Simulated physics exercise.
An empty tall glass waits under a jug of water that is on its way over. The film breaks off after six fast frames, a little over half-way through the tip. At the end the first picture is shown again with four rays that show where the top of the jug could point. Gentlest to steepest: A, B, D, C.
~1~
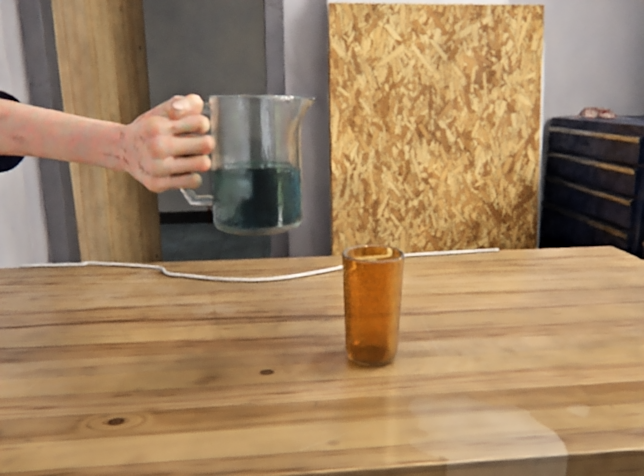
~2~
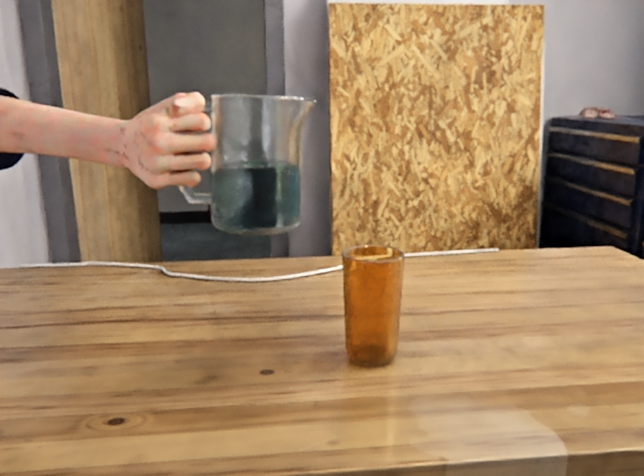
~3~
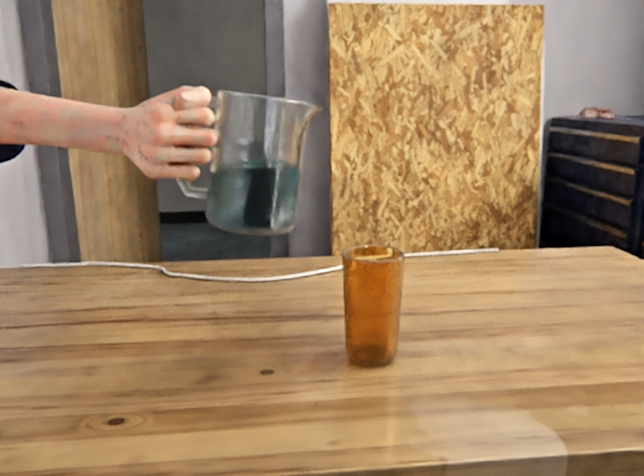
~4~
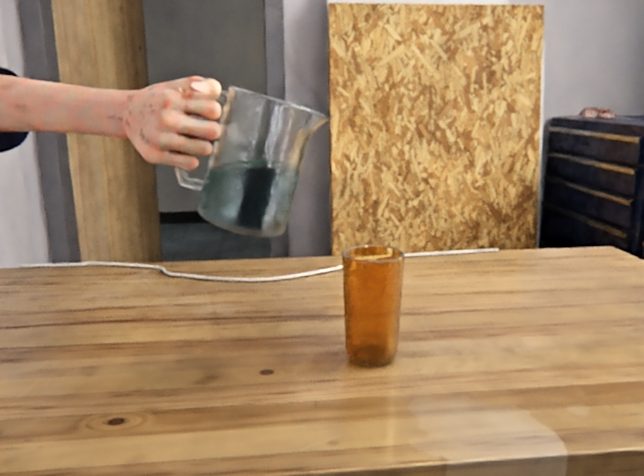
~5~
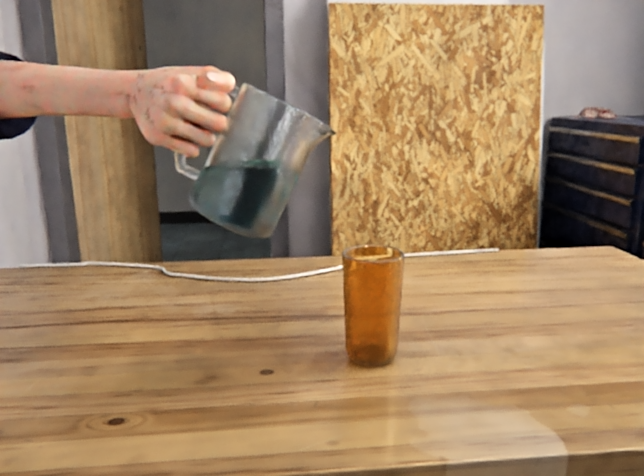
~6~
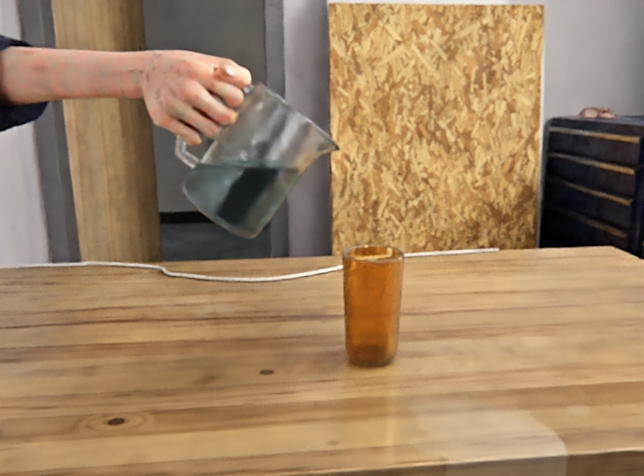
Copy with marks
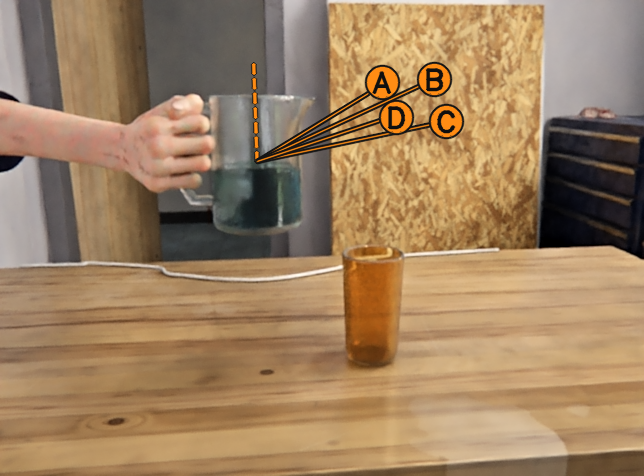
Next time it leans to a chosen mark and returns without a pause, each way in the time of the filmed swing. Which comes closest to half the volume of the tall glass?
Best: C.
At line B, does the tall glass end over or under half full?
Under half.
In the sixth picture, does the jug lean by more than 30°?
Yes, it does.
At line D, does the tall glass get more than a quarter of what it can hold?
Yes.
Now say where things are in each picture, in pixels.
Upright, lip at (314, 99); rim of the tall glass round (373, 253); nothing has left yet.
Upright, lip at (316, 101); nothing has left yet.
Tipped about 8°, lip at (322, 107); nothing has left yet.
Tipped about 16°, lip at (329, 118); nothing has left yet.
Tipped about 27°, lip at (335, 132); nothing has left yet.
Tipped about 38°, lip at (339, 148); nothing has left yet.
On the marked copy, A at (368, 93); B at (419, 86); C at (429, 124); D at (379, 120).
Choosing A, the tall glass ends with about 7 % of what it can hold.
Choosing B, the tall glass ends with about 19 % of what it can hold.
Choosing C, the tall glass ends with about 53 % of what it can hold.
Choosing D, the tall glass ends with about 35 % of what it can hold.
